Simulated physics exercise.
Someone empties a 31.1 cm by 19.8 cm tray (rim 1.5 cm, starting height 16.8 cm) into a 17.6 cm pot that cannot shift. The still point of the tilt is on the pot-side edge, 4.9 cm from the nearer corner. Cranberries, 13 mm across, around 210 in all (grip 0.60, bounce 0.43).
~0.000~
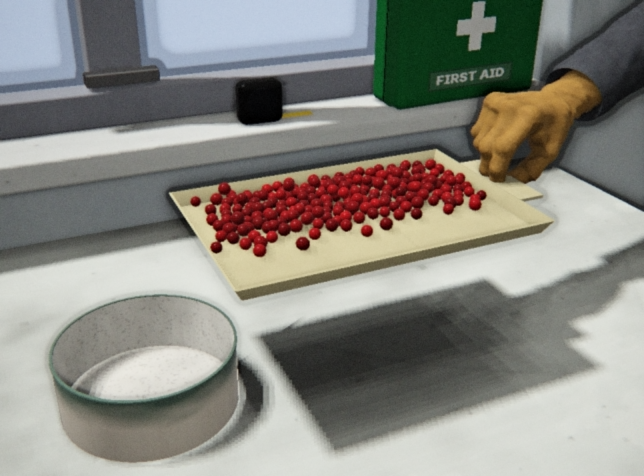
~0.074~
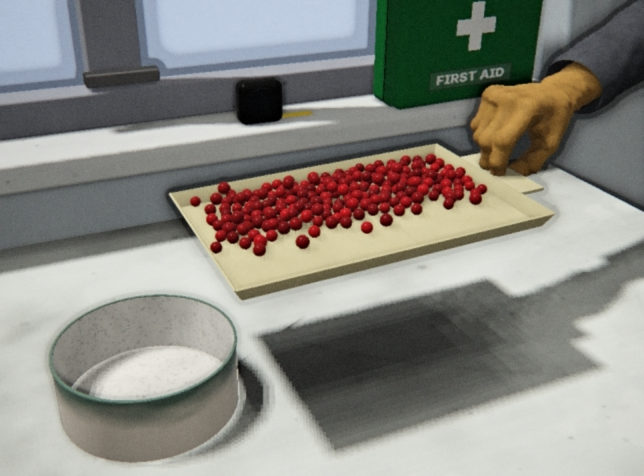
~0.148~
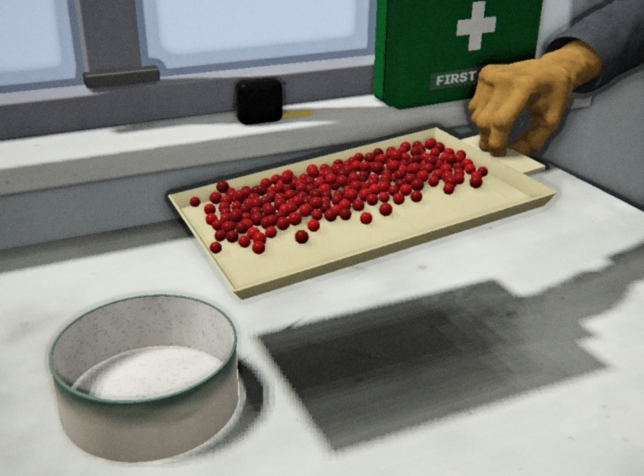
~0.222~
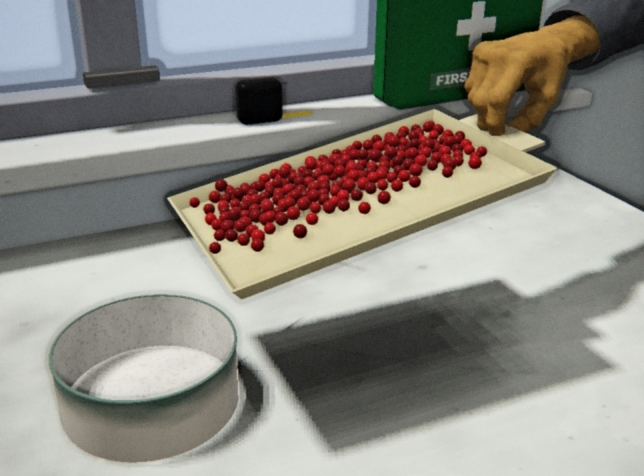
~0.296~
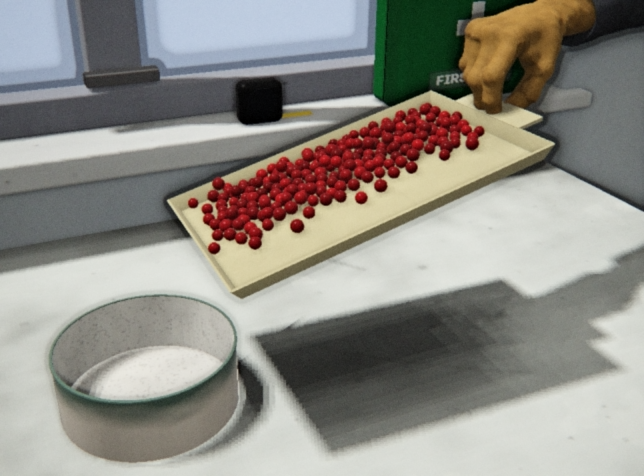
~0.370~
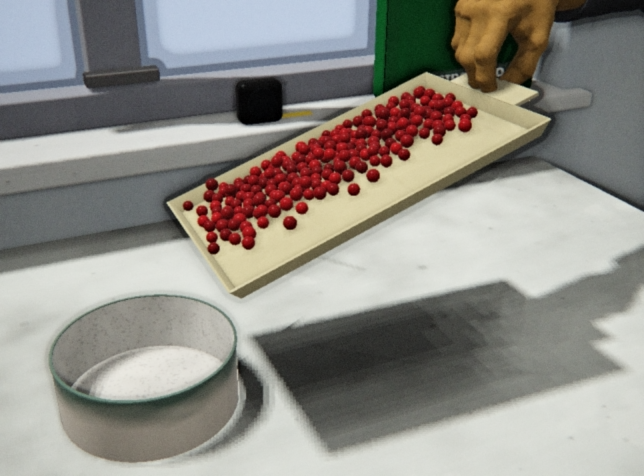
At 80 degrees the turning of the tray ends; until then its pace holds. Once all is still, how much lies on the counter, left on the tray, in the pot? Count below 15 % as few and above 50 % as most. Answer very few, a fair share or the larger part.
On the counter: A fair share; left on the tray: Very few; in the pot: The larger part.
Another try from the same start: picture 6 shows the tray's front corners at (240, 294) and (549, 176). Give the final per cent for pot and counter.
Pot 10, counter 90.
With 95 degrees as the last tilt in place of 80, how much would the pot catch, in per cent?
In that case some 75 per cent.
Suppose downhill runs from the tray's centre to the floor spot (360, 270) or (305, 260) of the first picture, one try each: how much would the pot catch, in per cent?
About 0 and 20 per cent.
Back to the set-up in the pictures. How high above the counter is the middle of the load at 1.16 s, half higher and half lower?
Roughly 16 cm.
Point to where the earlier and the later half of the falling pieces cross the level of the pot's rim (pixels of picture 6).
First near (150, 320), later near (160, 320).
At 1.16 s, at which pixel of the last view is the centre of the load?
Near (181, 241).
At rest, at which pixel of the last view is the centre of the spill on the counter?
Around (132, 324).
Then, at 0.84 s, tilt 48 degrees; the tray holds 95 %, the pot 0 %.
After 1.16 s, tilt 68 degrees; the tray holds 55 %, the pot 25 %.
Then, at 1.57 s, tilt 80 degrees; the tray holds 0 %, the pot 70 %.
By 2.4 s all is still; counter 25 %, tray 0 %, pot 75 %.
